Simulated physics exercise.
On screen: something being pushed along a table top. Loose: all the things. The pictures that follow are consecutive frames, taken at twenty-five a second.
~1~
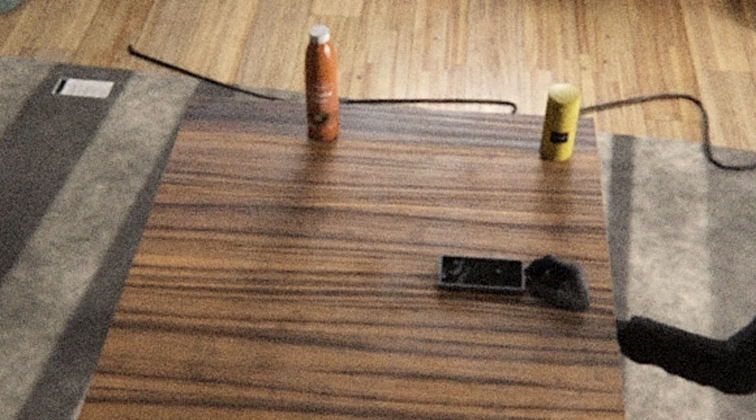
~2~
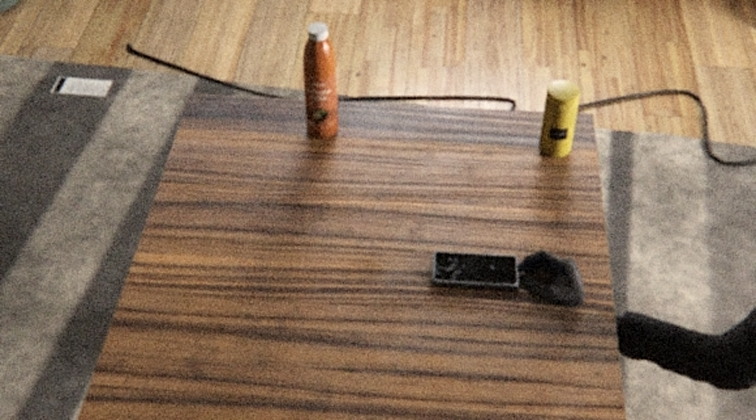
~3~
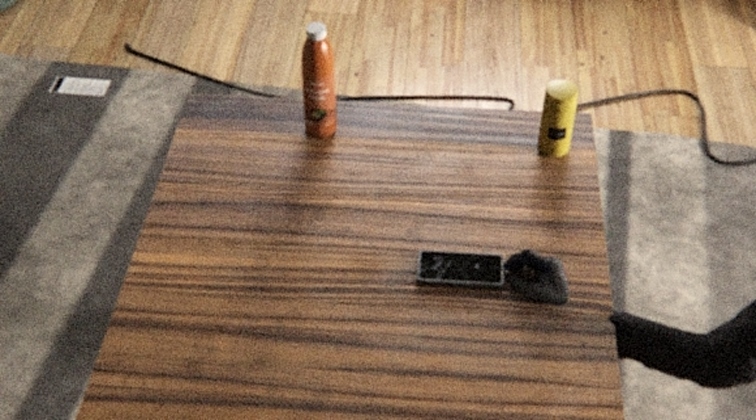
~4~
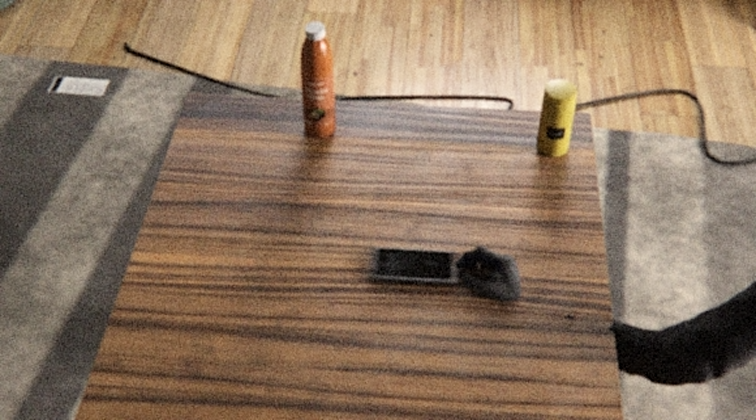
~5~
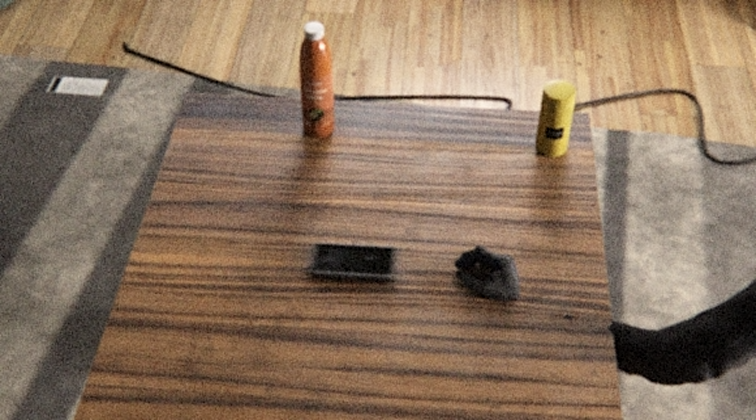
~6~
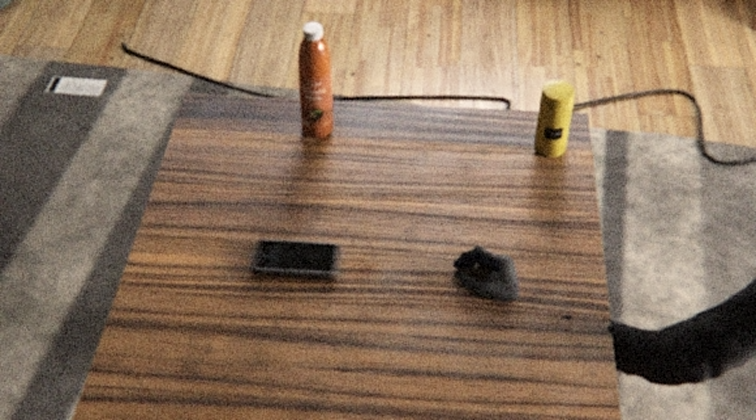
A black-gloved hand pushes a grey phone left across a wooden table, and it slides away.
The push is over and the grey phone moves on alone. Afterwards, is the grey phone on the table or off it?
Off it.
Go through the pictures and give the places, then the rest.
The first picture shows under the hand; grey phone (482, 274).
The second picture shows under the hand; grey phone (475, 270).
The third picture shows under the hand; grey phone (460, 269).
The fourth picture shows grey phone (414, 266).
The fifth picture shows grey phone (354, 261) displaced about its own width.
The sixth picture shows grey phone (297, 258) displaced about its own width.
Then, 0.20 s past the last view, grey phone now off the table.
Then, 0.50 s past the last view, things are still on the move.
Finally, off the table, grey phone.
